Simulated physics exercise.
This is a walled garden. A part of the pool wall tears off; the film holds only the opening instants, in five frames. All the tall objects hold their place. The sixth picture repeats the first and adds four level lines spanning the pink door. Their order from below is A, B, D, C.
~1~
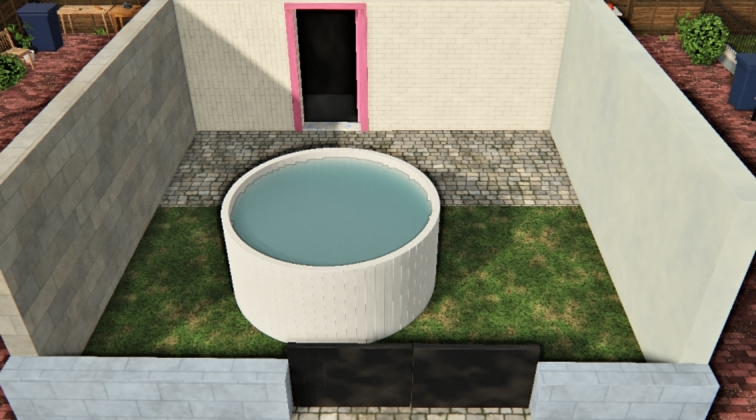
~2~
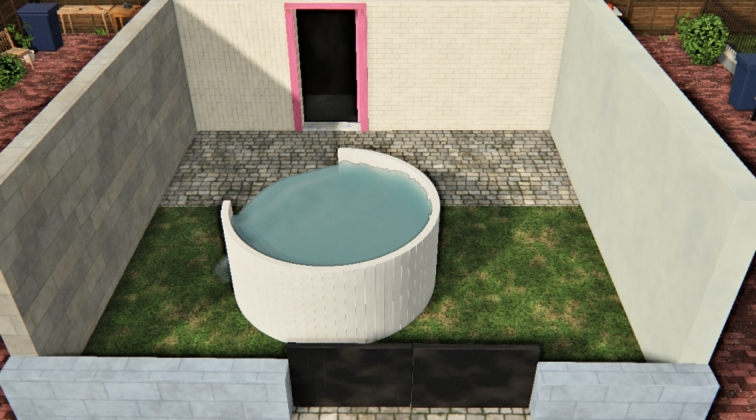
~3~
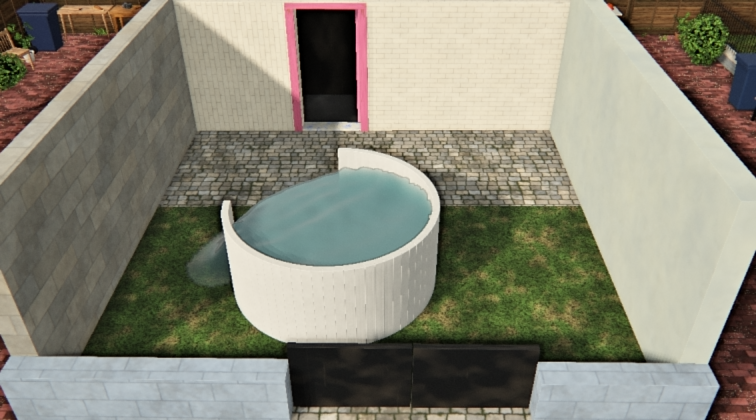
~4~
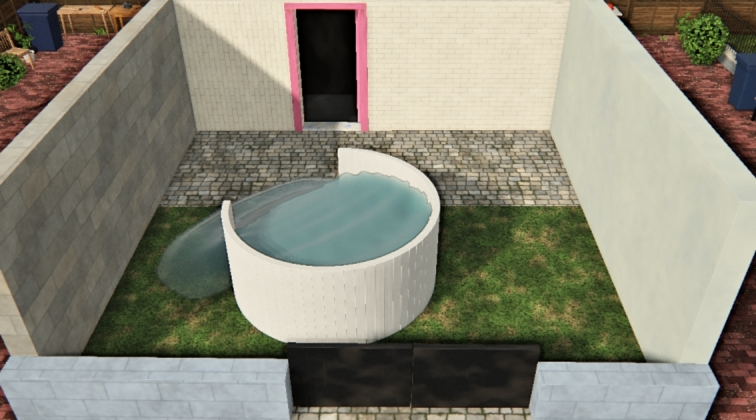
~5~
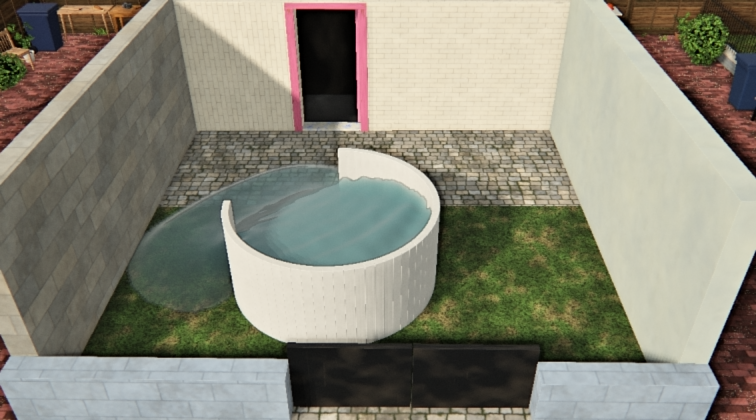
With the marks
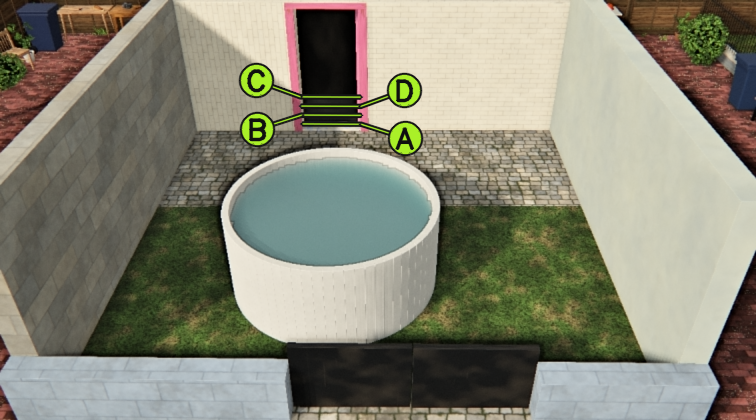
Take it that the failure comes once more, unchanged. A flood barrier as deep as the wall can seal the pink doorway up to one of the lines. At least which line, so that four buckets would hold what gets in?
I would pick height B.
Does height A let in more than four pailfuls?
Yes, that goes wrong.
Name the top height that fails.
Here it is height A.
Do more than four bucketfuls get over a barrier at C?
No, that is safe.
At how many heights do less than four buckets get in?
Three.
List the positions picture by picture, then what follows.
Water in the pool at rest, its middle at (332, 208); foot of the pink doorway at (332, 131); shut gate at (412, 356), in the first frame.
Front seen at (229, 276), 2 % of the ground wet, in the second frame.
Front seen at (194, 269), 5 % of the ground wet, in the third frame.
Front seen at (169, 280), 11 % of the ground wet, in the fourth frame.
Front seen at (135, 273), 18 % of the ground wet, in the fifth frame.
On the marked copy, A at (331, 124); B at (331, 115); C at (330, 97); D at (330, 106); from the bottom up A, B, D, C.
With A, about 14 bucketfuls get in.
With B, a bucket or two gets in.
With C, nothing gets over.
With D, nothing gets over.
